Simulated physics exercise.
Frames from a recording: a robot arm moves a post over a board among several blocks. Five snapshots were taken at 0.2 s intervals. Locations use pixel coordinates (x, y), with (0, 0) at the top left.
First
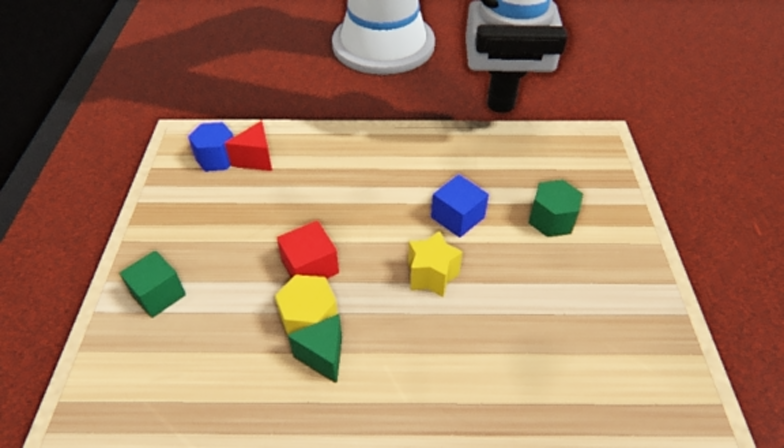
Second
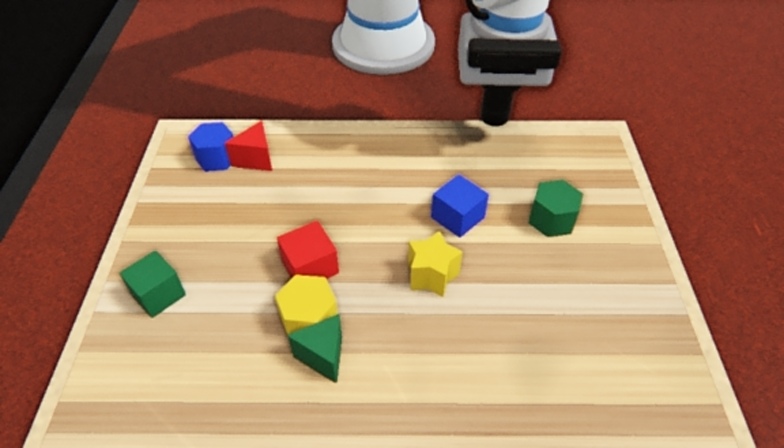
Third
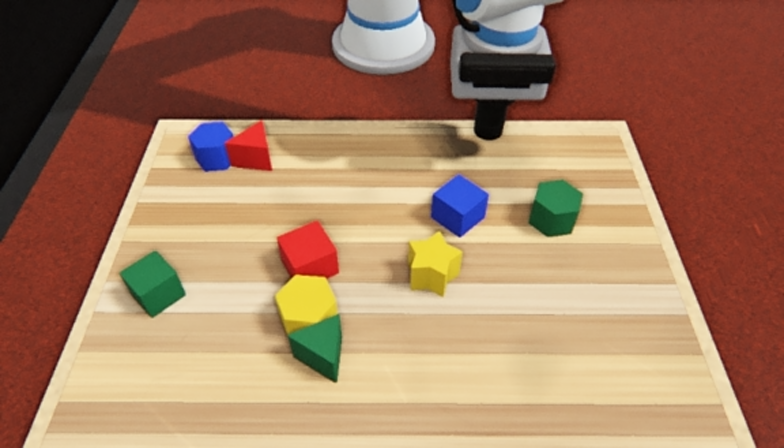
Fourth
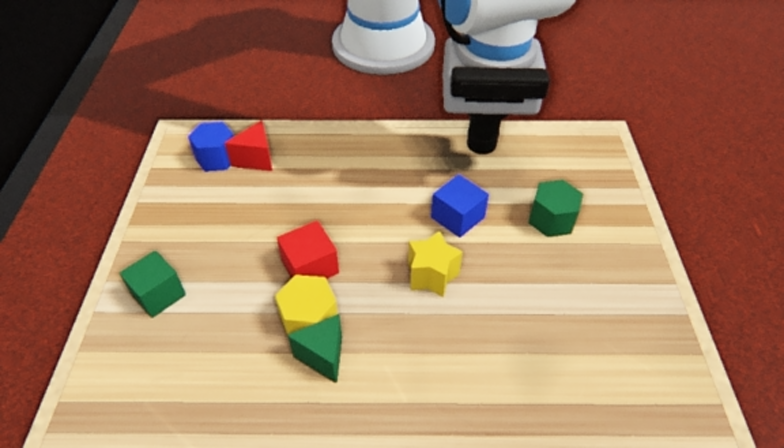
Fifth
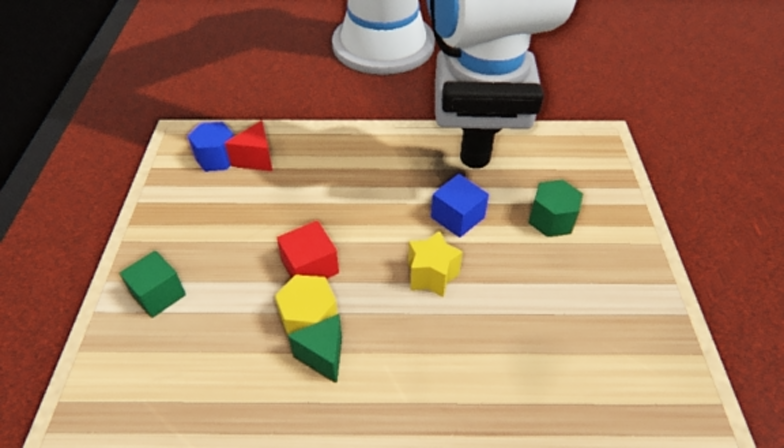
A robot arm with a black post moves forward and slightly left over the far edge of a wooden board, drawing close to a blue block, while the red, yellow, green and blue blocks all stay still.
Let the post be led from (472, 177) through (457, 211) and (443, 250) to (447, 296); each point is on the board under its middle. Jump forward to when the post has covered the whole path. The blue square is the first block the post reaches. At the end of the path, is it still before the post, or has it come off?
The block stays ahead.
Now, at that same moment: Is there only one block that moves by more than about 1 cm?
I believe not.
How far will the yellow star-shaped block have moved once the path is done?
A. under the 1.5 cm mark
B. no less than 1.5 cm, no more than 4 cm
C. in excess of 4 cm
C (in excess of 4 cm)
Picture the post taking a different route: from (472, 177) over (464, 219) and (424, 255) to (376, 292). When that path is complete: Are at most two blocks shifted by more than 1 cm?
Final answer: Yes.
What follows on the original path. One third of the way, post (459, 194); blue square (454, 215), turned 25° anticlockwise.
Two thirds of the way, post (444, 233); yellow star-shaped block (422, 295), turned 20° anticlockwise; blue square (436, 257), turned 15° anticlockwise.
At the end, post (449, 279); yellow star-shaped block (405, 344); blue square (432, 307); green six-sided block not moved.
